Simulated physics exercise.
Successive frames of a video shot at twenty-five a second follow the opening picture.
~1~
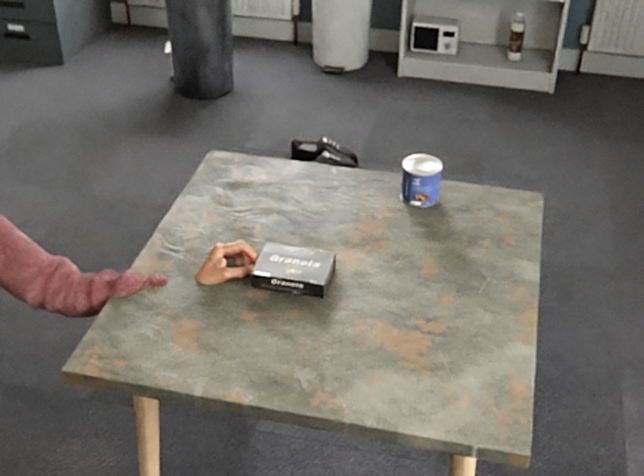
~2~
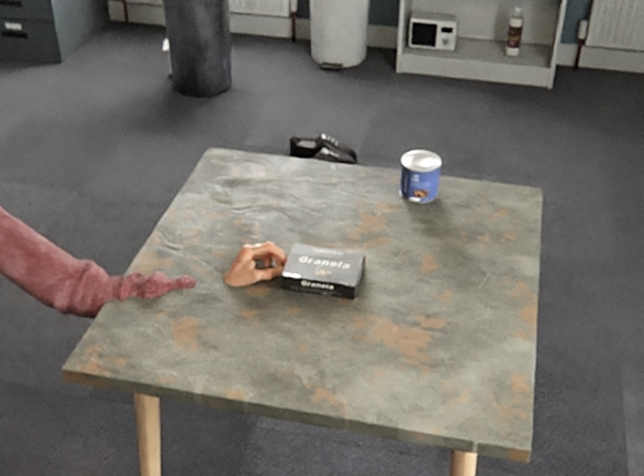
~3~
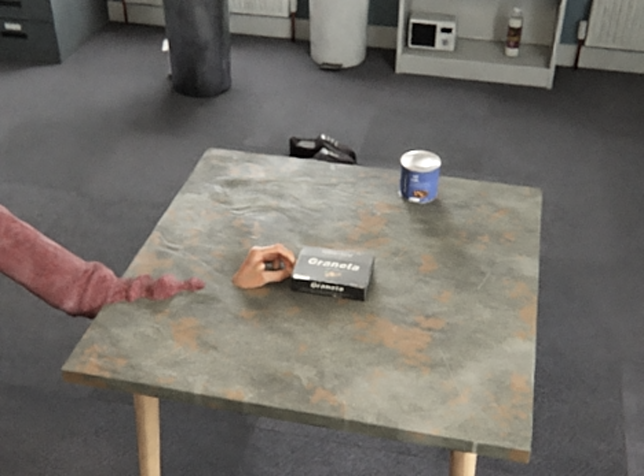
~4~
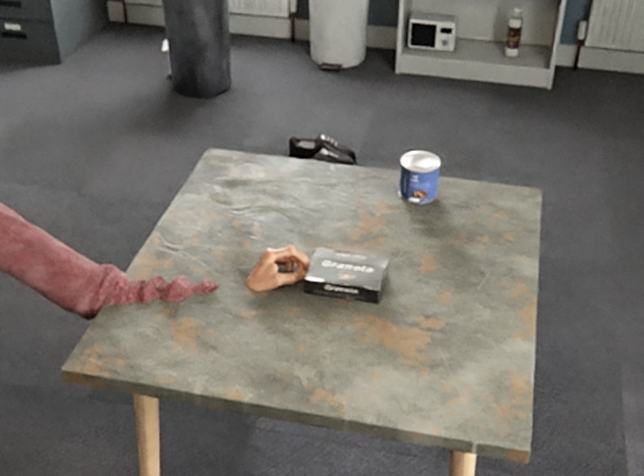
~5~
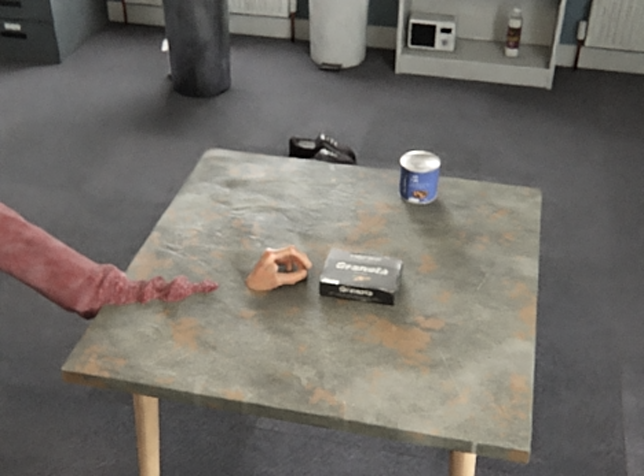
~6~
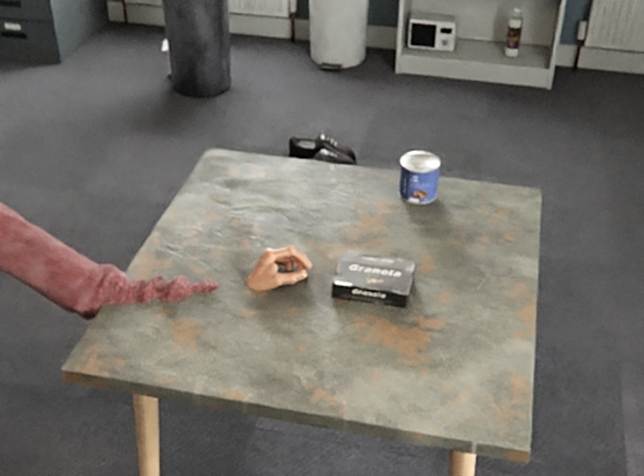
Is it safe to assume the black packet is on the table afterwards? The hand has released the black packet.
Most likely it is left on the tabletop.
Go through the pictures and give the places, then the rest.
Under the hand; black packet (295, 269), in the first picture.
Under the hand; black packet (324, 271), in the second picture.
Under the hand; black packet (333, 273), in the third picture.
Black packet (347, 275), in the fourth picture.
Black packet (361, 277) displaced a little, in the fifth picture.
Black packet (374, 279) displaced a little, in the sixth picture.
Then, 0.24 s past the last view, black packet displaced about its own width near (405, 283).
Then, 0.48 s past the last view, black packet resting near (405, 283).
Finally, moved from the start, black packet. Final places as the last picture's camera would see them, black packet near (405, 283).
